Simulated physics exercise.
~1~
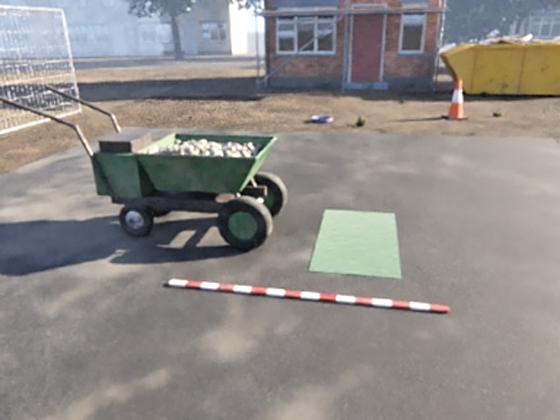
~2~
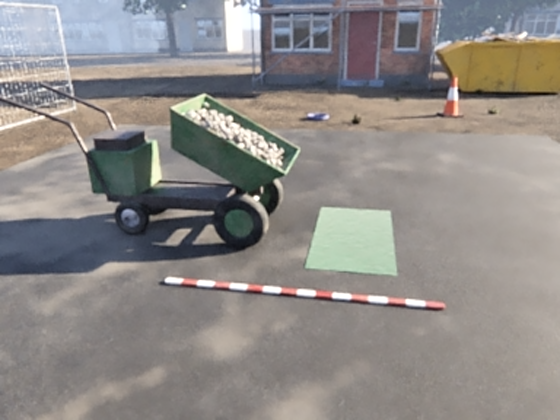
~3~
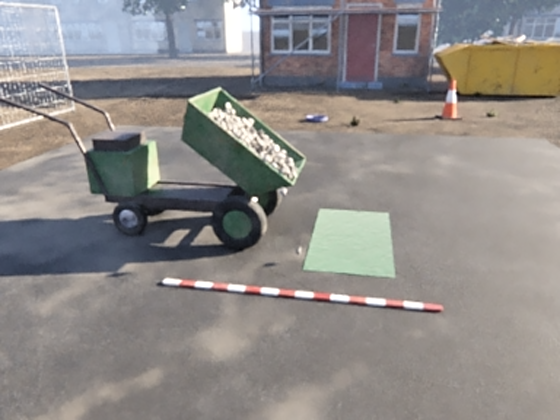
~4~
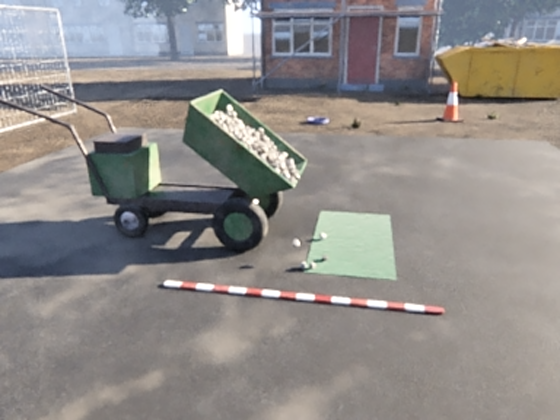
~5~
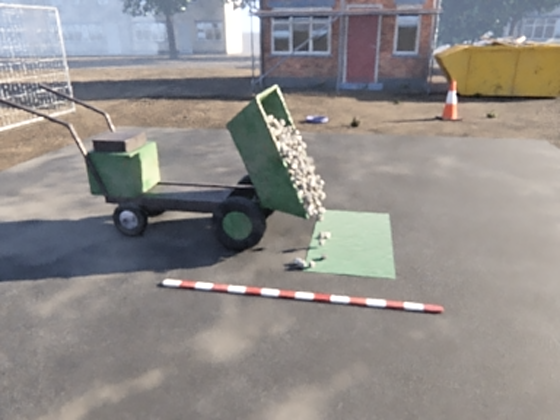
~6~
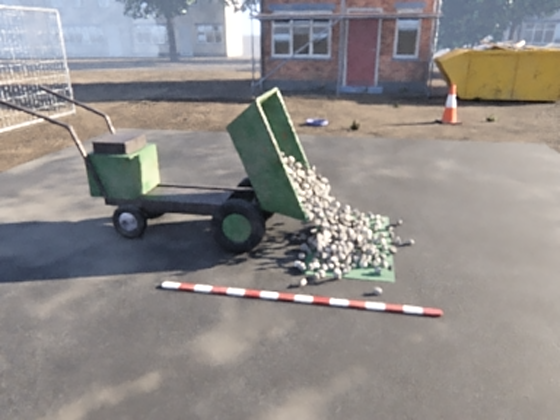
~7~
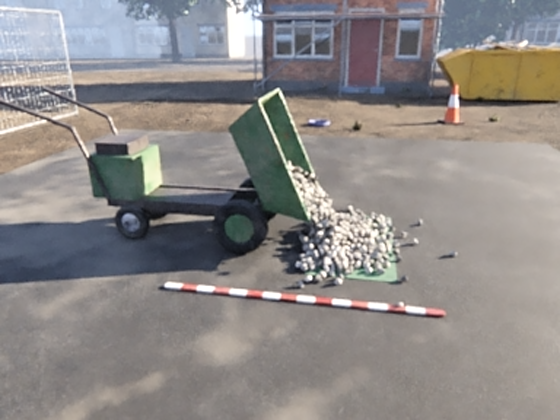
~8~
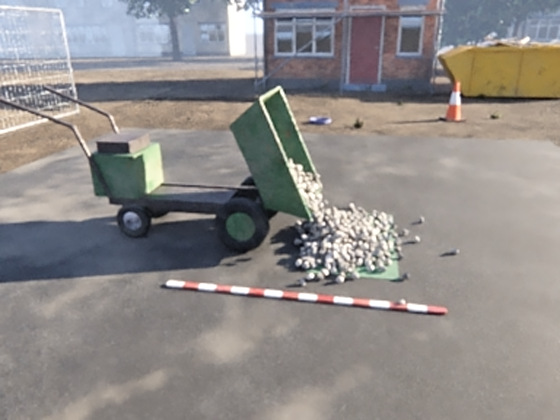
A green motor barrow loaded with pale stones stands at the left on sunlit grey tarmac, seen from slightly above by a gently swaying camera. A flat green sheet lies to its right, behind a red and white striped pole, with a brick building, orange cone and yellow skip beyond. The barrow's skip tips up toward the right and pauses, while a few stones drop near the sheet. It then tips much steeper, and the stones pour out in a rush. Finally it holds still, with a heap covering most of the sheet and many stones still inside.
